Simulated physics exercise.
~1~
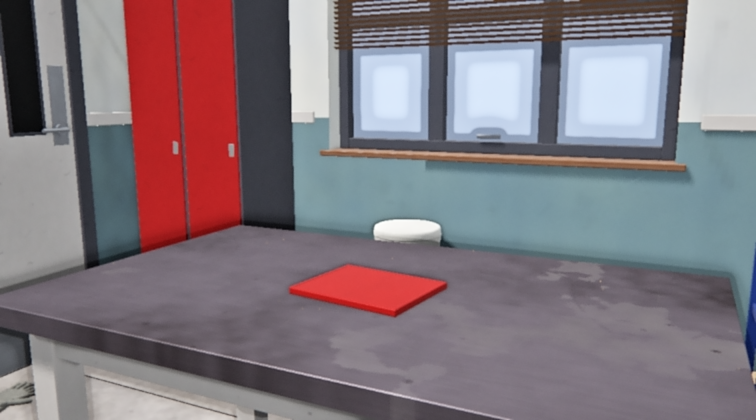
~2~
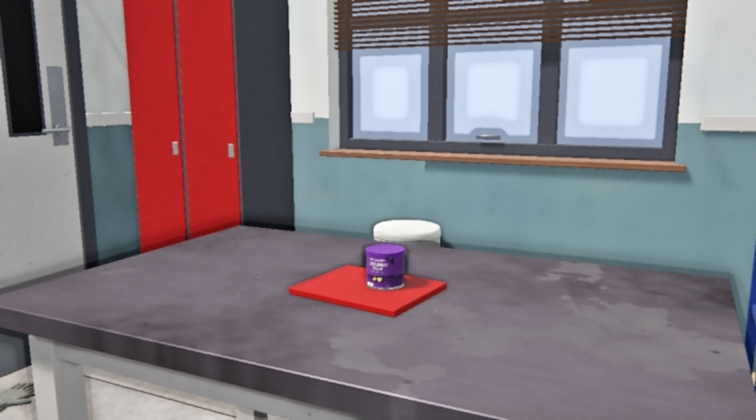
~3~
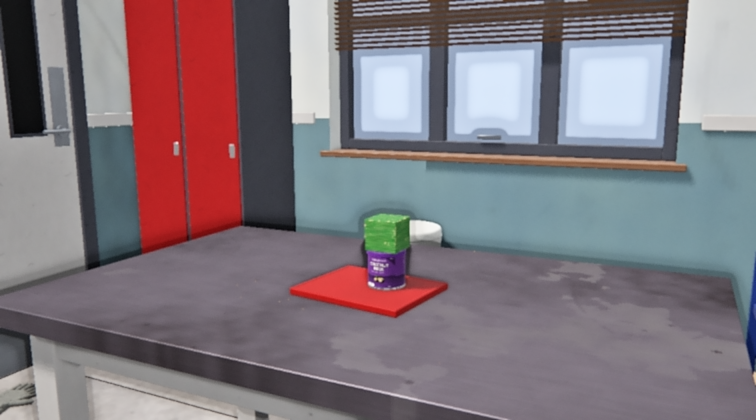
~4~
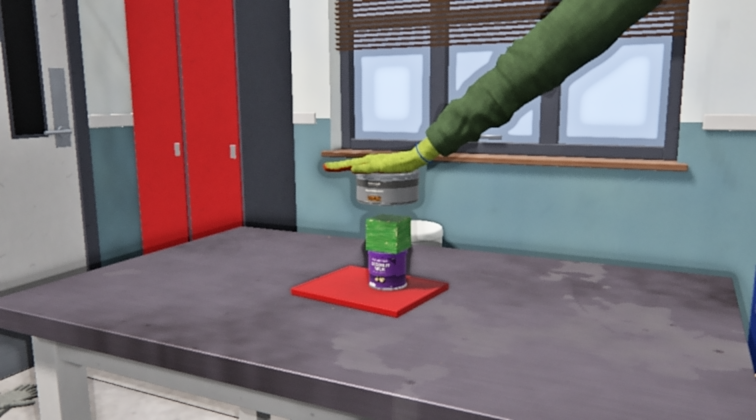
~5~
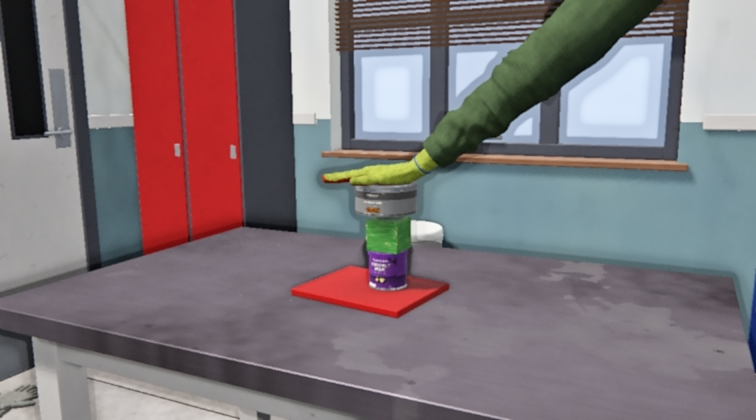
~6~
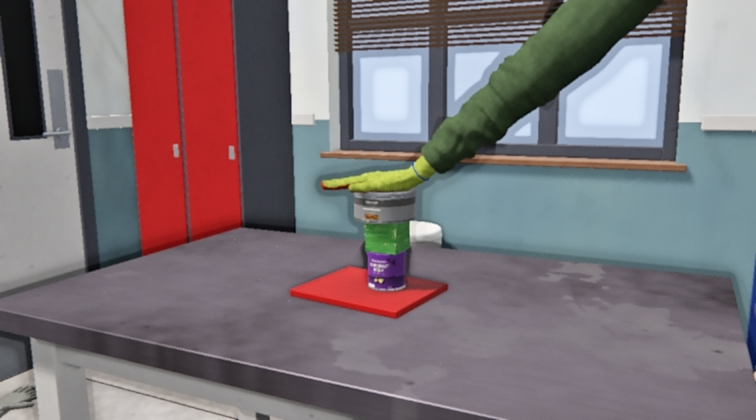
A gloved hand lowering a grey tub onto a green block stacked on a purple tin over a red tray.
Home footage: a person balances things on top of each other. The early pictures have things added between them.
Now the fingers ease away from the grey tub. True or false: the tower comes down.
False.
Then, 0.50 s later than the last frame, all is still.
Then, 1.10 s later than the last frame, things are still on the move.
When it is over, all 4 as before. End places, in pixels of the last picture, grey tub near (385, 204). The pile holds.
